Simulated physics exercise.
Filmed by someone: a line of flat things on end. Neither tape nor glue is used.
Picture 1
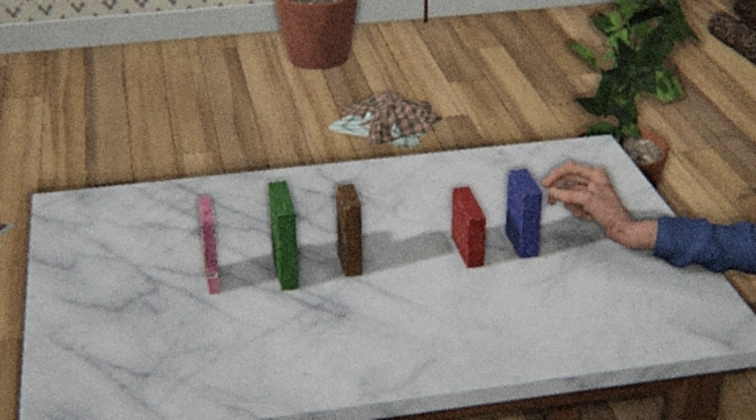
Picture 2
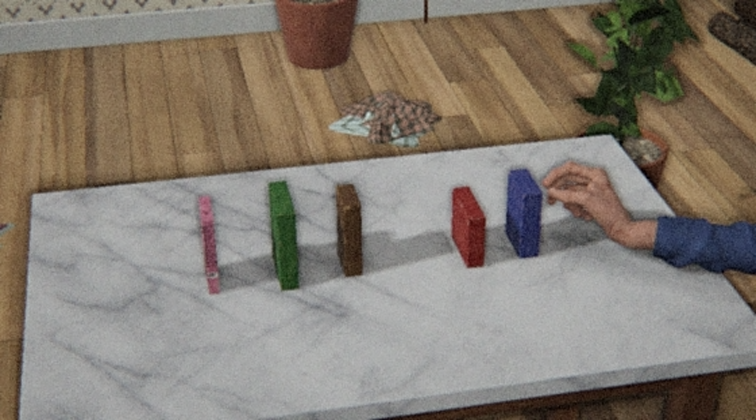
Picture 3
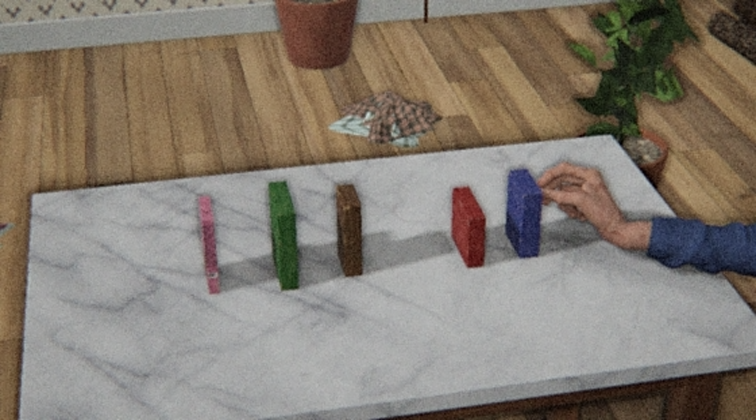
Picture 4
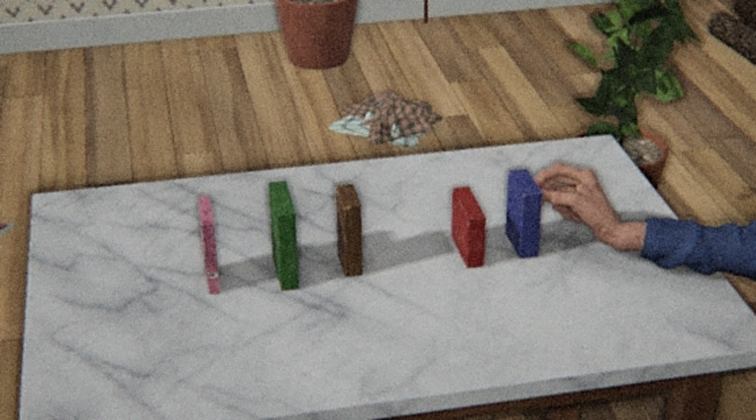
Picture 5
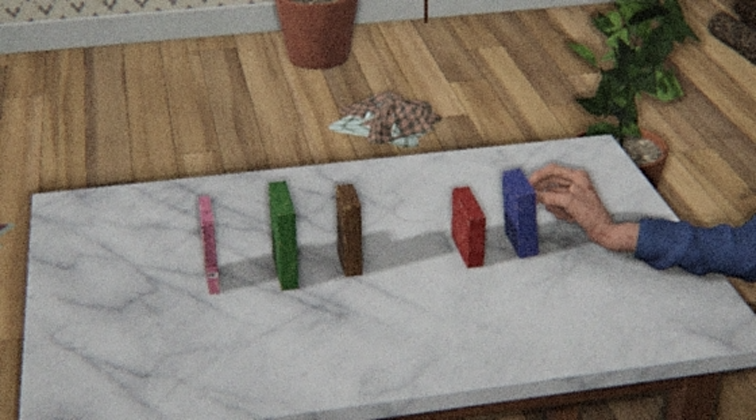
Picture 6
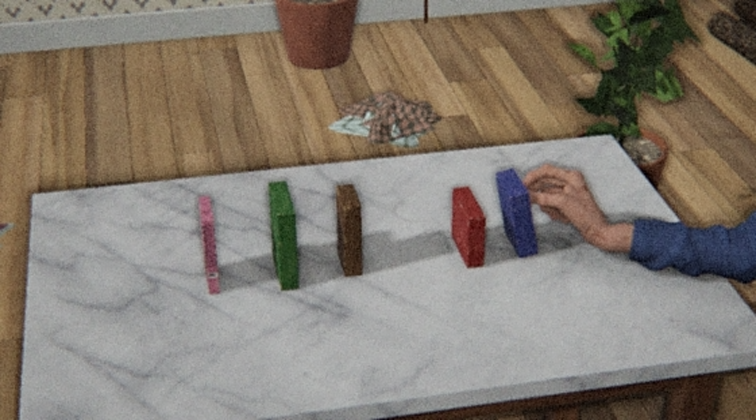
On a white marble tabletop above a wooden floor, pink, green, brown, red and blue blocks stand on end in a spaced row, with a hand at the right beside the blue one. The hand moves slightly left against the blue block, which tilts a little toward the red; the others stay still.
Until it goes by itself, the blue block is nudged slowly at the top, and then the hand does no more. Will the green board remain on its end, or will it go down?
It remains on its end.
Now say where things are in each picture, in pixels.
In the first frame, green board (284, 236); brown block (349, 231).
In the second frame, brown block (349, 231); red board (468, 227).
In the third frame, brown block (349, 231); red board (468, 227).
In the fourth frame, brown block (349, 231); red board (468, 227).
In the fifth frame, blue block 6° over; brown block (349, 231); red board (468, 227).
In the sixth frame, blue block 11° over; green board (284, 236); brown block (349, 231).
Then, 0.20 s on from there, blue block 28° over.
Then, 0.30 s on from there, blue block 33° over.
In the end, all 3 unmoved. At the end, from the last picture's camera, green board near (284, 236).
